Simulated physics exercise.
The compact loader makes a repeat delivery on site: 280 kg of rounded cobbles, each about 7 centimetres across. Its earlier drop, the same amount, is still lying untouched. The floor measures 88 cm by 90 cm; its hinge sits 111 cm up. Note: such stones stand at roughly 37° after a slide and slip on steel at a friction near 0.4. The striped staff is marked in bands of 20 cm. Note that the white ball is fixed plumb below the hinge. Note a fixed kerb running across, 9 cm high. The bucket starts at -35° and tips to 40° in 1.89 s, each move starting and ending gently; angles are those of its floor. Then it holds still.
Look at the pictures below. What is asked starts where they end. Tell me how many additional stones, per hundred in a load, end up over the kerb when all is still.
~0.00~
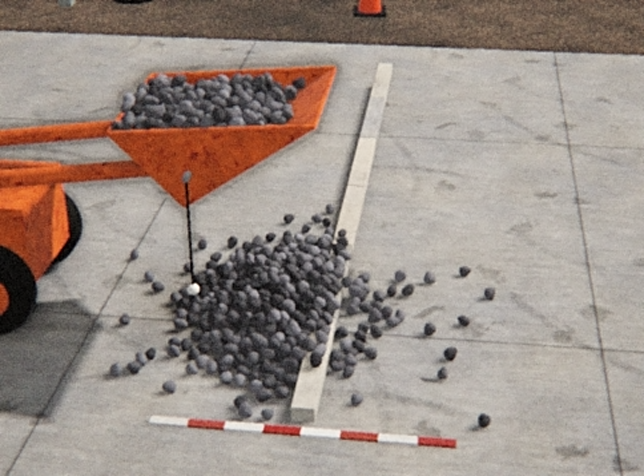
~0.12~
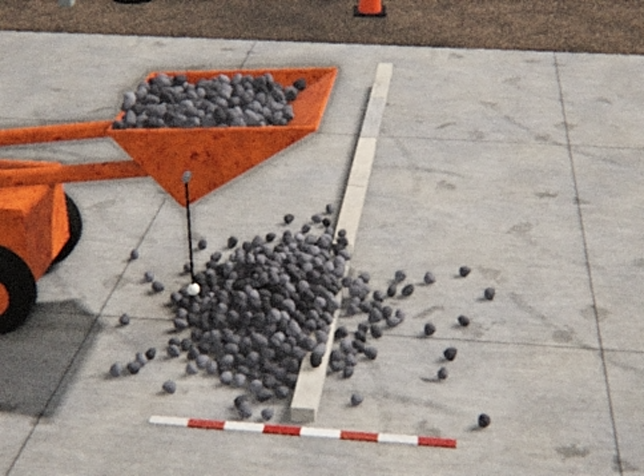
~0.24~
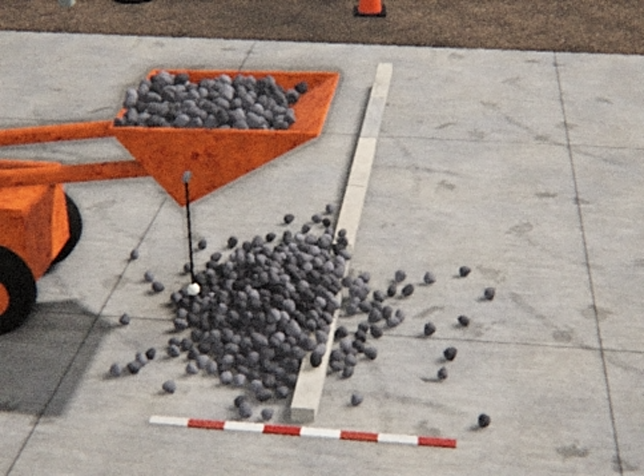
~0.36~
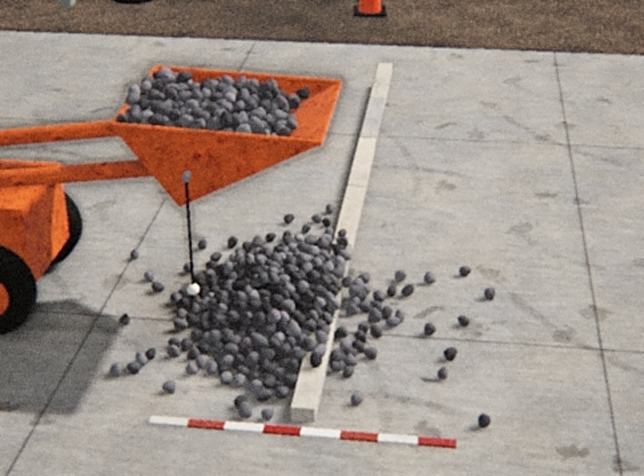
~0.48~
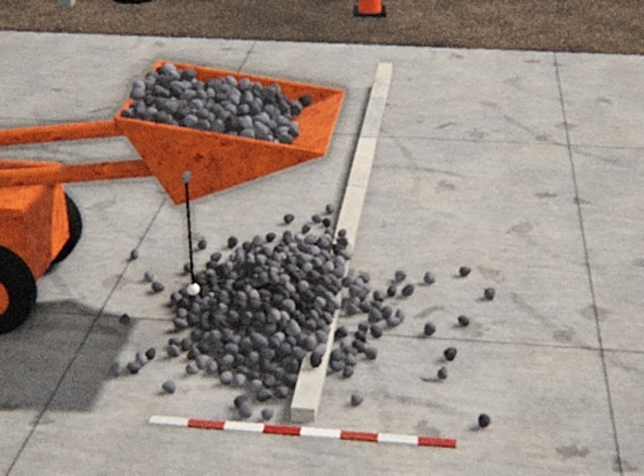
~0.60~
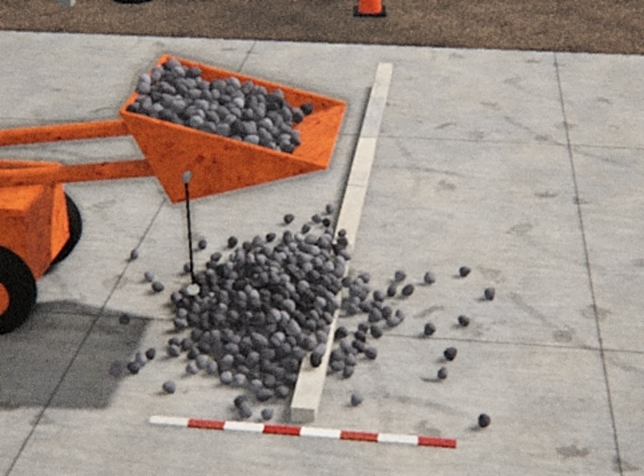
Some 91 in every hundred.
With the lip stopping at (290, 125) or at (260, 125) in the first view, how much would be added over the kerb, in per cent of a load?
Case one about 70 %, case two about 50 %.
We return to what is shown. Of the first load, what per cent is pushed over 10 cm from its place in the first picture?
Some 5 percent, give or take.
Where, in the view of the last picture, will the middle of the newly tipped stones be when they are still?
I'd point to about (396, 311).
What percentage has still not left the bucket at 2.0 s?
Roughly 25 per cent remains inside.
After 1.4 s the floor is at 28°; in per cent of one load, 96 in the bucket, 96 on this side of the kerb, 8 over the kerb; the foremost stones are at (456, 327).
After 2.0 s the floor is at 40°; in per cent of one load, 25 in the bucket, 118 on this side of the kerb, 58 over the kerb; the foremost stones are at (468, 336).
After 2.3 s the floor is at 40°; in per cent of one load, 0 in the bucket, 109 on this side of the kerb, 90 over the kerb; the foremost stones are at (535, 350).
After 4.8 s the floor is at 40°; in per cent of one load, 0 in the bucket, 101 on this side of the kerb, 99 over the kerb; the foremost stones are at (629, 334). Net gain over the kerb, 91.
